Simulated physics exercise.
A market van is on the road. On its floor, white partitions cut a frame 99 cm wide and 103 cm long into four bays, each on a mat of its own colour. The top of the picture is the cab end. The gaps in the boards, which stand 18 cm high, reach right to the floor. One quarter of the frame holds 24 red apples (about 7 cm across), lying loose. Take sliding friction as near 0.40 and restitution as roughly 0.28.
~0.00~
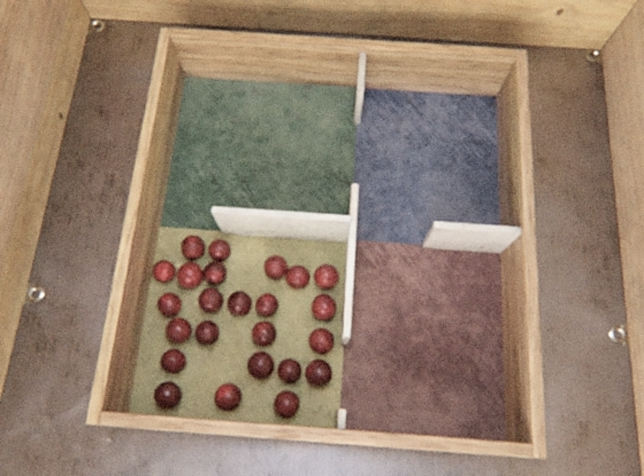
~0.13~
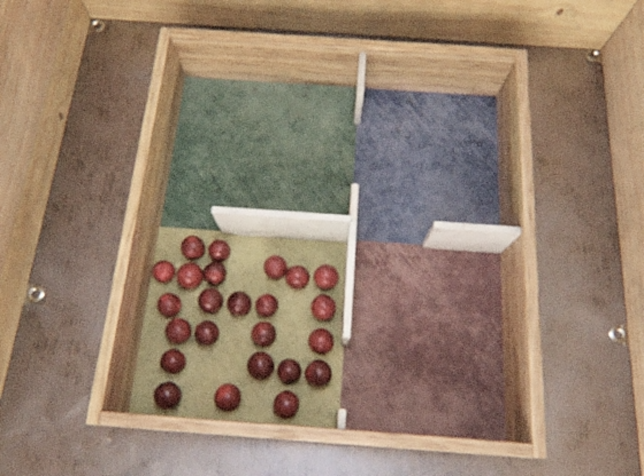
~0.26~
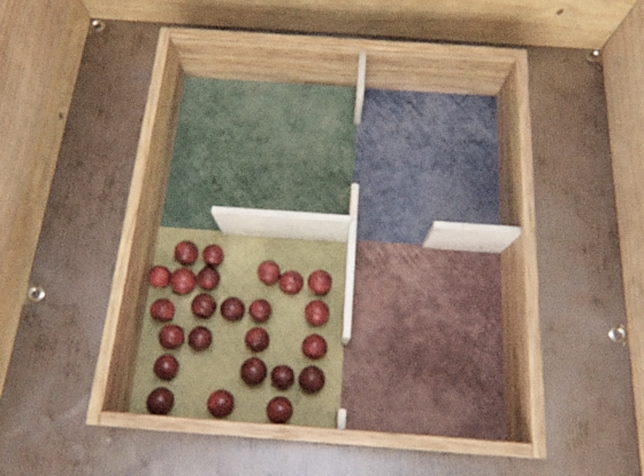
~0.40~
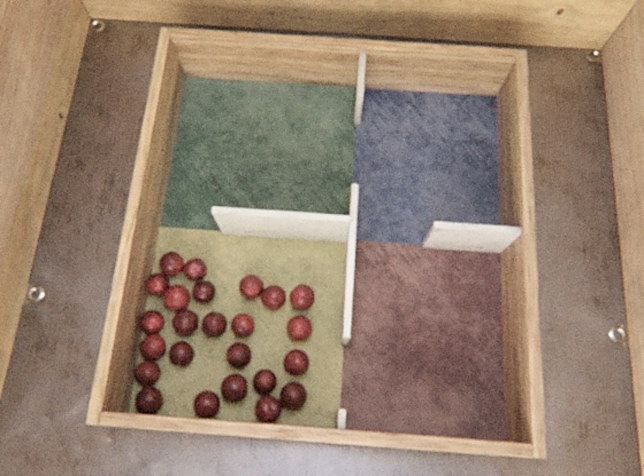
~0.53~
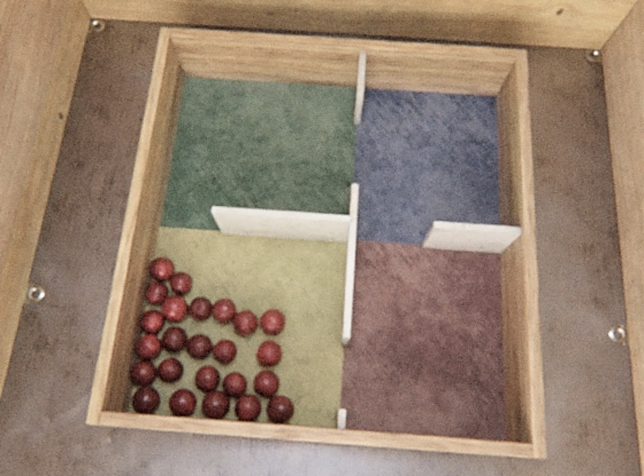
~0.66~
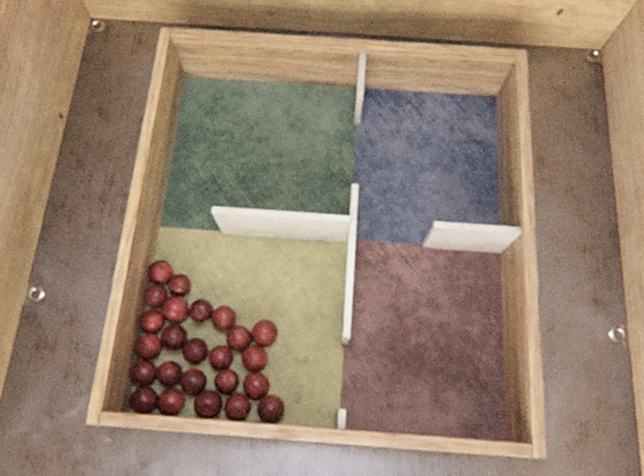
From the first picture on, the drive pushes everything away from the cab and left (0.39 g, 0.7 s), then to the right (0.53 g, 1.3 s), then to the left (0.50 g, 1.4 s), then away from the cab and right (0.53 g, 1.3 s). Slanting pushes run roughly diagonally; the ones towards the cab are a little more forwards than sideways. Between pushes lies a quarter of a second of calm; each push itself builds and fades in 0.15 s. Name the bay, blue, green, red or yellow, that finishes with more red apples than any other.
Red.
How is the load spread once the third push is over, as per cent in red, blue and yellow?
Per cent by then - red: 20, blue: 0, yellow: 70.
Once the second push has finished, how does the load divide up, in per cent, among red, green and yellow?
Red 40, green 0, yellow 60 %.
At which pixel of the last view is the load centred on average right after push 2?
Looking at the last picture, it comes out around (370, 346).
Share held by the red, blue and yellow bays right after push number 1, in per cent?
Red at 0, blue at 0, yellow at 100 in a hundred.
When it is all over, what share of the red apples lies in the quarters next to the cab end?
About 0 per cent.
After push 1 (0.94 s), 24 in the yellow bay.
After push 2 (2.49 s), 10 in the red bay and 14 in the yellow bay.
After push 3 (4.14 s), 5 in the red bay, 2 in the green bay and 17 in the yellow bay.
After push 4 (5.69 s), 15 in the red bay, 1 in the green bay and 8 in the yellow bay.
When it is over (at 6.08 s), 15 in the red bay, 1 in the green bay and 8 in the yellow bay.
